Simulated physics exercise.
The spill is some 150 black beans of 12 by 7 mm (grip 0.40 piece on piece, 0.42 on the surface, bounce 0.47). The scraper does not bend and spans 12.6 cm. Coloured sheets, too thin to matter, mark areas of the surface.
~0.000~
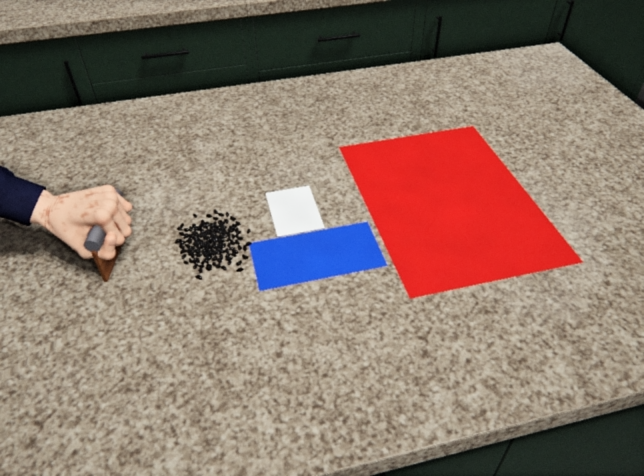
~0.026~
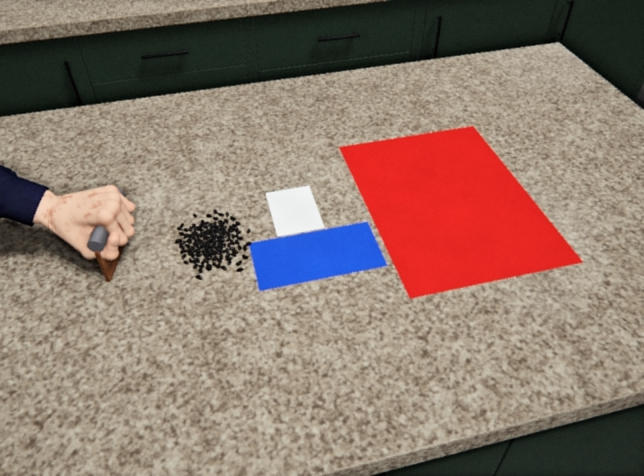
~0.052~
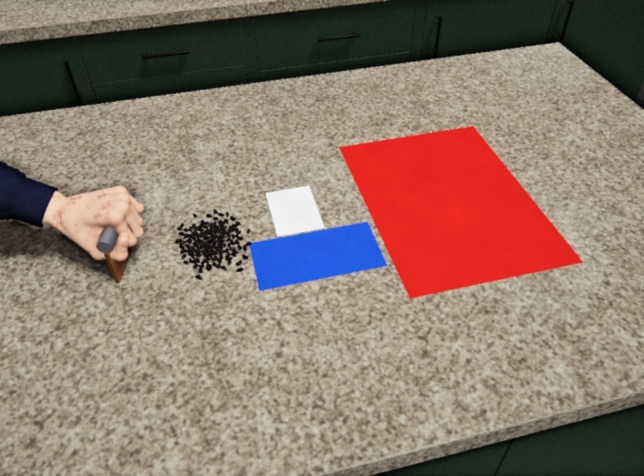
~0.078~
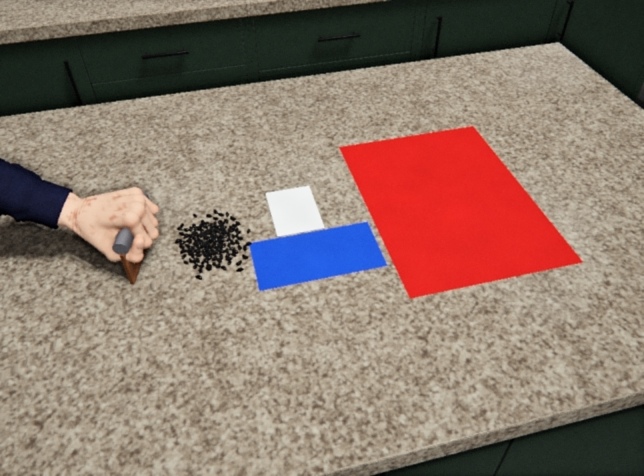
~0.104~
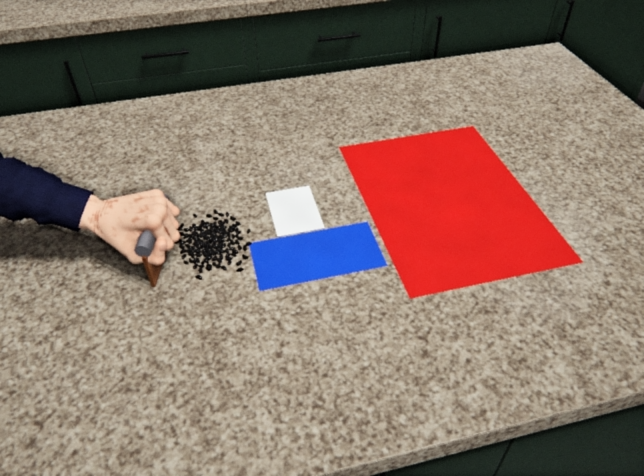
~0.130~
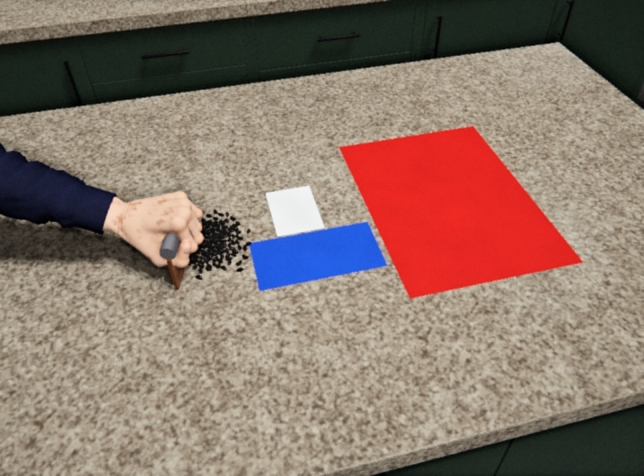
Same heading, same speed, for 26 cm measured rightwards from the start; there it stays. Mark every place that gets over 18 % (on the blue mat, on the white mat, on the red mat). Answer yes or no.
On the blue mat: No; on the white mat: No; on the red mat: Yes.
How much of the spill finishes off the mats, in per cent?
About 65 per cent.
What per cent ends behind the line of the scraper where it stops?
Some 25 per cent.
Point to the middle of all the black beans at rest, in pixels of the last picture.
At about (384, 240).
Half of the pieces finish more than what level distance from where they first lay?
About 32 cm.
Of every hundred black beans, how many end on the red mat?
Some 30 per cent.
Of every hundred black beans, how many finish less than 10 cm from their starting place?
About 20 per cent.
After 0.26 s, scraper 27 cm from its start, spill 22 cm wide; blue mat 50 %, white mat 10 %, off the mats 40 %.
After 0.39 s, scraper 28 cm from its start, spill 31 cm wide; blue mat 25 %, white mat 10 %, red mat 10 %, off the mats 60 %.
After 0.49 s, scraper 28 cm from its start, spill 36 cm wide; blue mat 10 %, white mat 5 %, red mat 25 %, off the mats 60 %.
At rest (2.5 s), blue mat 5 %, white mat 5 %, red mat 30 %, off the mats 65 %.
